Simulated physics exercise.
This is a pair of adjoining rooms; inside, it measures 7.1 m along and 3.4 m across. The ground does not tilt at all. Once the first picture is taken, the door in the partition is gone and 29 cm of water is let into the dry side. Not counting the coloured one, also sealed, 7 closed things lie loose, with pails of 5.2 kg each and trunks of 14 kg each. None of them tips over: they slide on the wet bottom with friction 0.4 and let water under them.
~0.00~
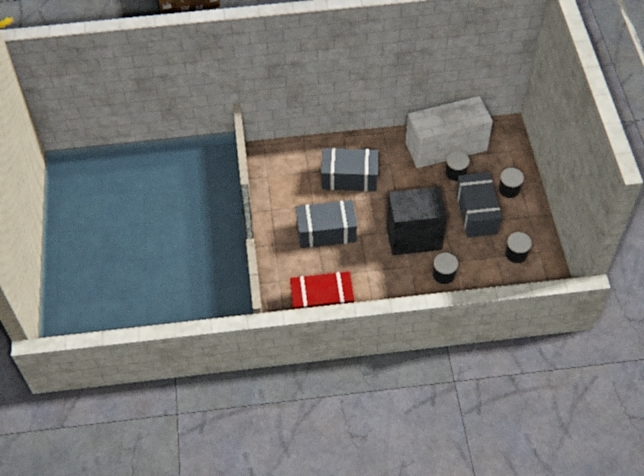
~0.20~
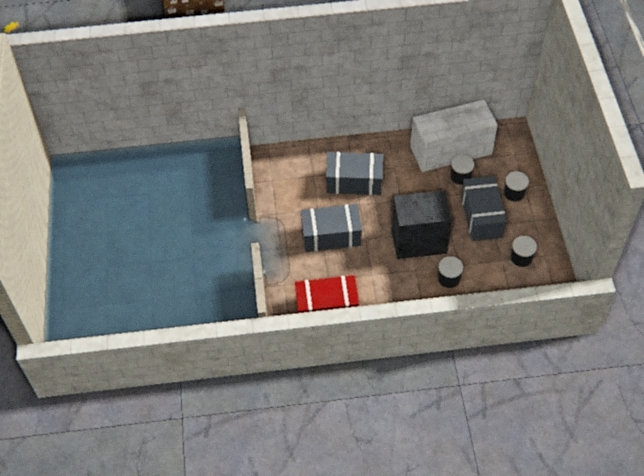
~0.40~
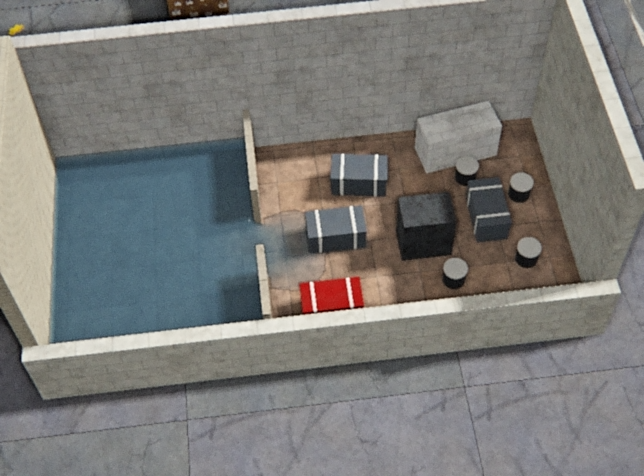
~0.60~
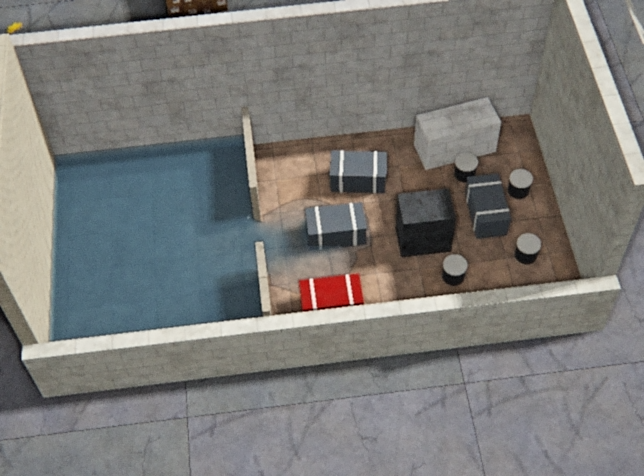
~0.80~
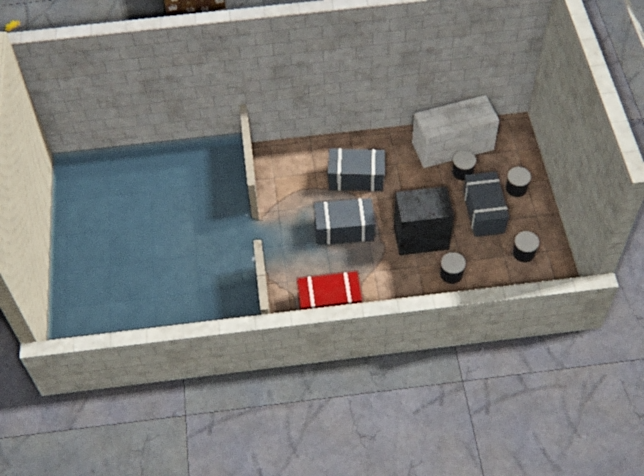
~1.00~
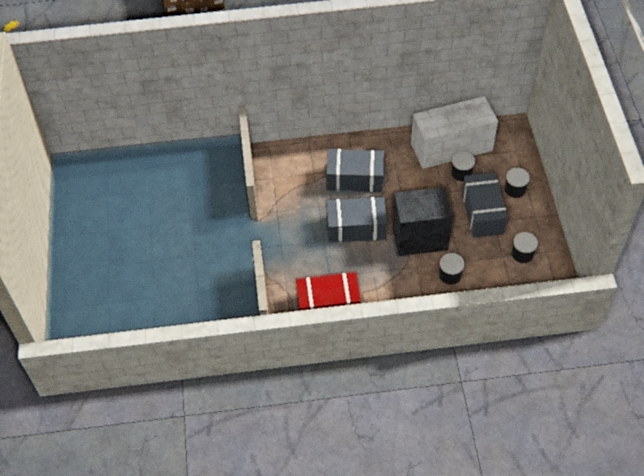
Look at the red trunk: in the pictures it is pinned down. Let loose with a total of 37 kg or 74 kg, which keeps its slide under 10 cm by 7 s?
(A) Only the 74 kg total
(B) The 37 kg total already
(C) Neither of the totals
(B) The 37 kg total already.
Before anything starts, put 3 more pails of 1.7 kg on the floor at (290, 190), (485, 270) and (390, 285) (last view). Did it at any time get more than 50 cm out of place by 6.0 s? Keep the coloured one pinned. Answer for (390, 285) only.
That one is greater.
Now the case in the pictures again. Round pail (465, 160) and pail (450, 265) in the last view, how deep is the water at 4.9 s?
About 8 and 9 cm.
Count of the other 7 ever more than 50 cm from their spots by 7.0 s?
6 in all.
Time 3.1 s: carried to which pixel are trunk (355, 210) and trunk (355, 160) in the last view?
Estimated pixels: (398, 156) and (384, 121).
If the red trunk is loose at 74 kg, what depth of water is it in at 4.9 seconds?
Roughly 5 cm.
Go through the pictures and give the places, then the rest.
In the first frame, the red trunk at (322, 289) rests on the ground; 9.4 m2 under water; 0 of 8 have shifted.
In the second frame, the red trunk at (327, 293) rests on the ground; water covers 9.9 m2; 0 of 8 have shifted.
In the third frame, the red trunk at (331, 294) rests on the ground; 10.4 m2 under water; 0 of 8 have shifted.
In the fourth frame, the red trunk at (331, 291) rests on the ground; 11.0 m2 under water; 0 of 8 have shifted.
In the fifth frame, the red trunk at (329, 289) rests on the ground; 11.7 m2 under water; 1 of 8 have shifted.
In the sixth frame, the red trunk at (328, 290) rests on the ground; water covers 12.3 m2; 1 of 8 have shifted.
After 1.4 s the red trunk would be 0 cm from its start with 37 kg and 0 cm from its start with 74 kg; 3 cm of water round it then.
After 3.1 s the red trunk would be 0 cm from its start with 37 kg and 0 cm from its start with 74 kg; 4 cm of water round it then.
After 4.9 s the red trunk would be 0 cm from its start with 37 kg and 0 cm from its start with 74 kg; 5 cm of water round it then.
After 7.0 s the red trunk would be 0 cm from its start with 37 kg and 0 cm from its start with 74 kg; 5 cm of water round it then.
